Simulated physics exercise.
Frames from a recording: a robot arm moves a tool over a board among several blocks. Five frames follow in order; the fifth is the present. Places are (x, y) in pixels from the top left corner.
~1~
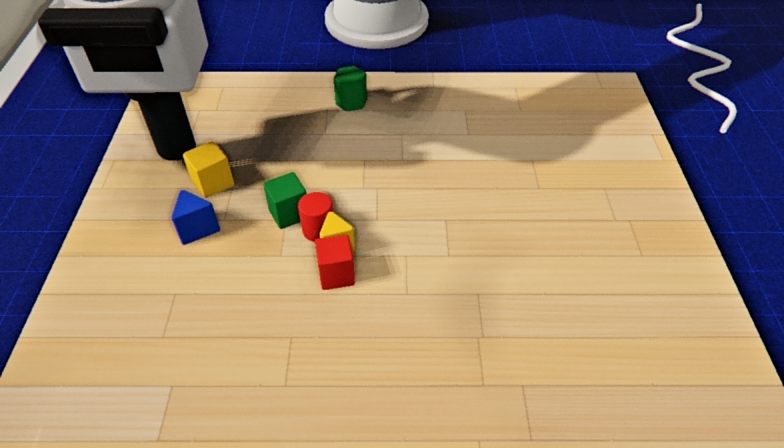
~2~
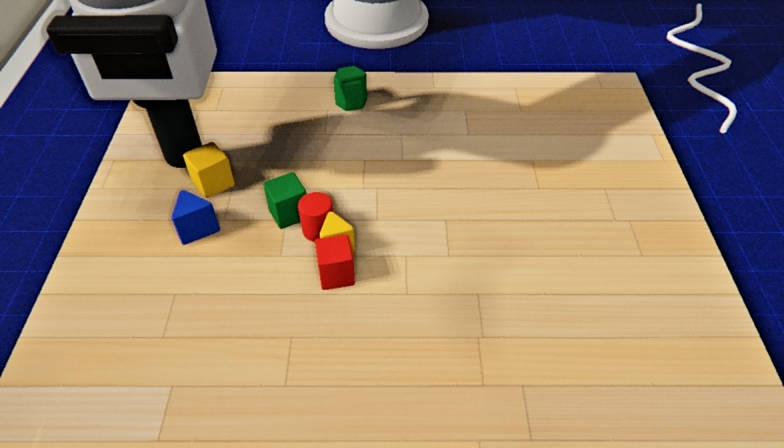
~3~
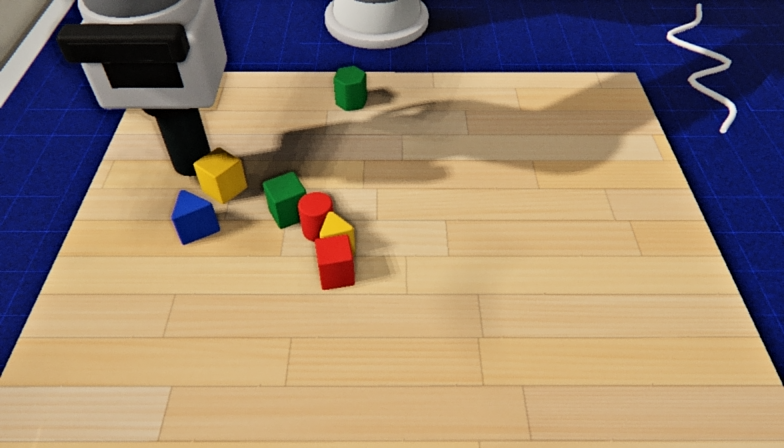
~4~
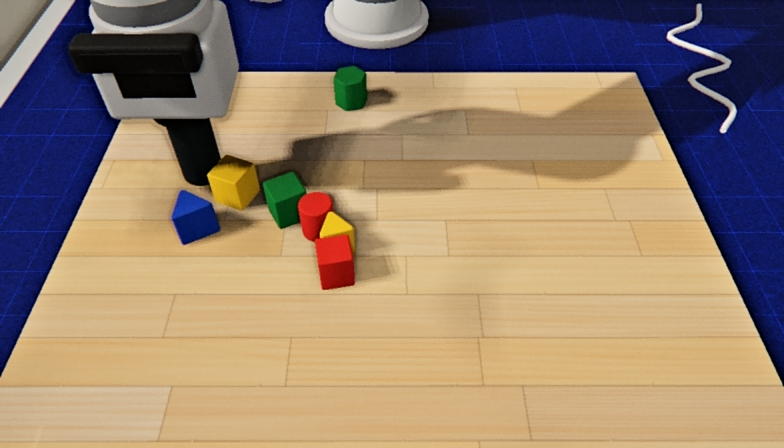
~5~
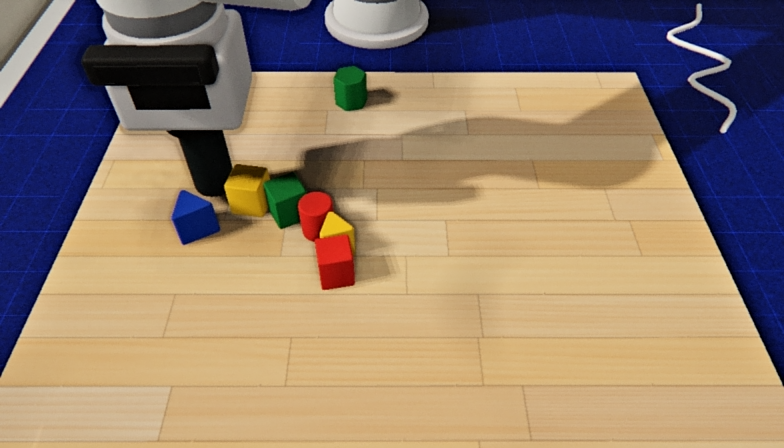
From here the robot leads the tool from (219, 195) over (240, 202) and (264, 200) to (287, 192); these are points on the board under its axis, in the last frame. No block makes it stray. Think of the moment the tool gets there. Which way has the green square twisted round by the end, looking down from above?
Rotation: Counter-clockwise.
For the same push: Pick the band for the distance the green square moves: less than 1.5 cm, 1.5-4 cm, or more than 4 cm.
It goes beyond 4 cm.
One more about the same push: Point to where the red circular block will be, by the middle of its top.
Put as a pixel place, it's (371, 207).
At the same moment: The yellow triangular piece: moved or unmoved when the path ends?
Displaced.
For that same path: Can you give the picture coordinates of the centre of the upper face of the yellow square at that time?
Around (312, 181).
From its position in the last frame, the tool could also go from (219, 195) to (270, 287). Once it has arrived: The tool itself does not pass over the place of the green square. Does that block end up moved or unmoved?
It is shifted.
The first path, step by step. Halfway along, tool at (251, 192); yellow square at (279, 187), turned 20° clockwise; green square at (316, 191), turned 35° anticlockwise; red circular block at (346, 203); yellow triangular piece at (349, 226), turned 45° clockwise.
At the end, tool at (285, 182); yellow square at (312, 181), turned 35° clockwise; green square at (345, 191), turned 20° anticlockwise; red circular block at (371, 207); yellow triangular piece at (361, 228), turned 90° clockwise.
